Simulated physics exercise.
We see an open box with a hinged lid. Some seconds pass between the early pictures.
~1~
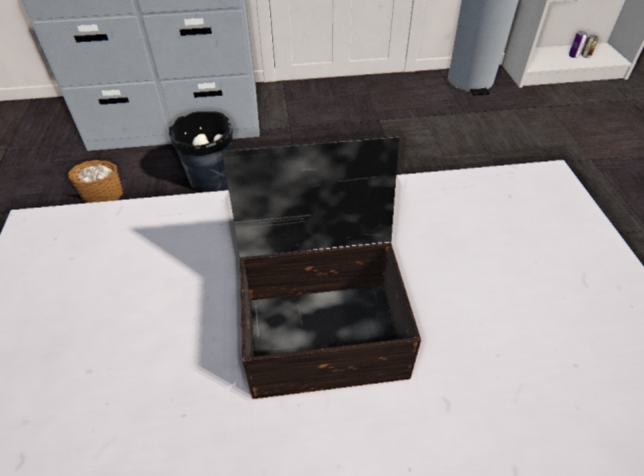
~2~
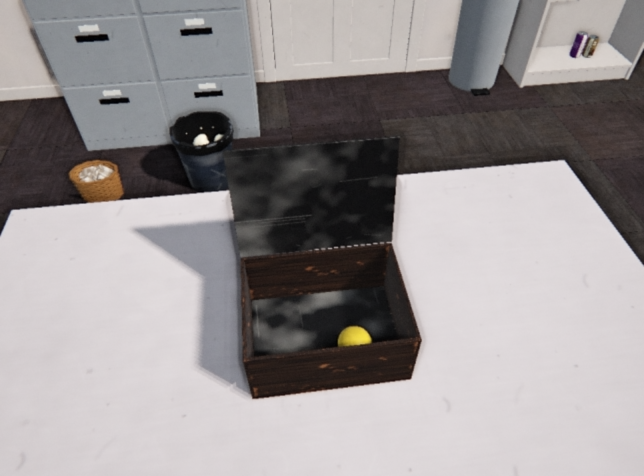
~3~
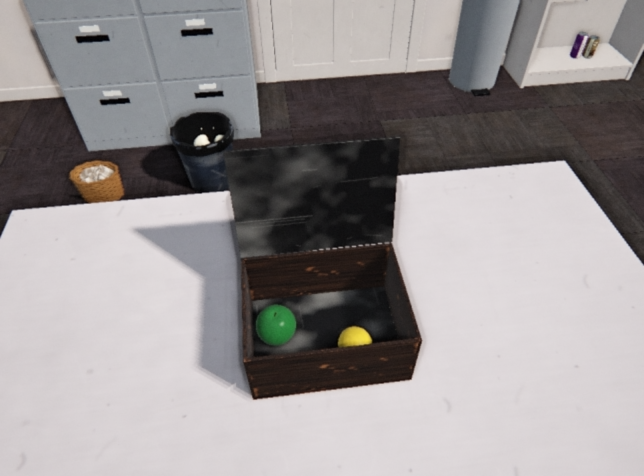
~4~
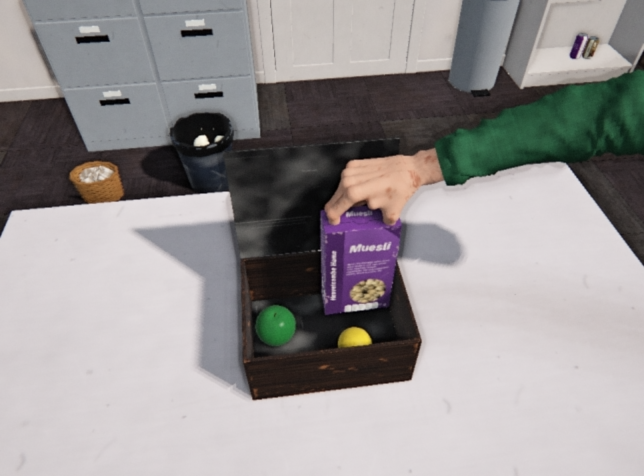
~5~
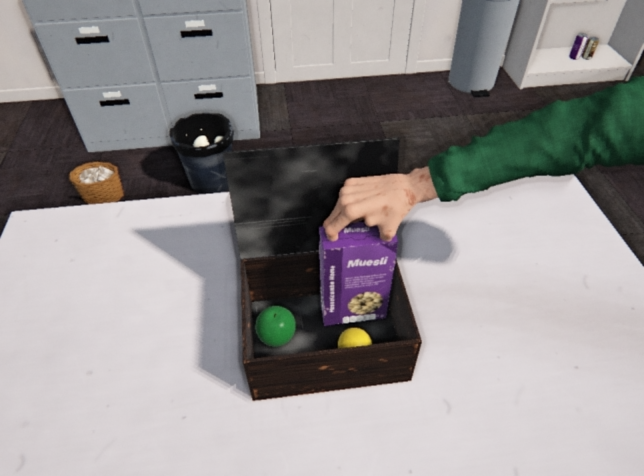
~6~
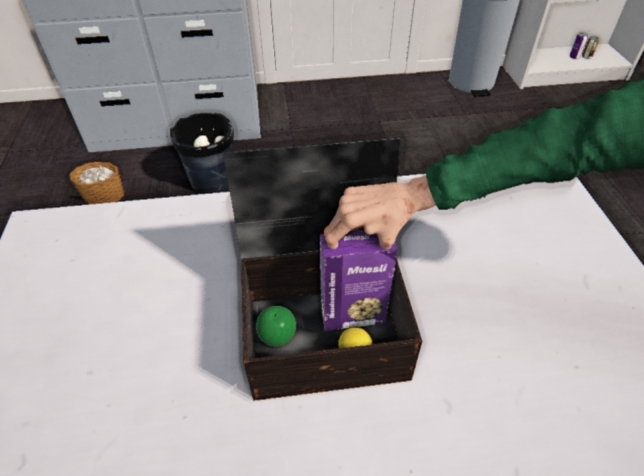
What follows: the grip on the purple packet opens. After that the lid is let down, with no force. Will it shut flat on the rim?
The lid is held up.
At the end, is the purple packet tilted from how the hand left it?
It ends up tilted.
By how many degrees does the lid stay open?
Some 18° above the rim.
Then, 1.30 s on from there, lid 79° above the rim.
Then, 2.00 s on from there, lid 40° above the rim; purple packet turned 19° from how it was put near (360, 298).
Then, 2.90 s on from there, lid 17° above the rim; purple packet turned 47° from how it was put near (360, 317).
In the end, lid 17° above the rim; toppled in the box, purple packet; the other 2 unmoved. At the end, from the last picture's camera, purple packet near (360, 316).
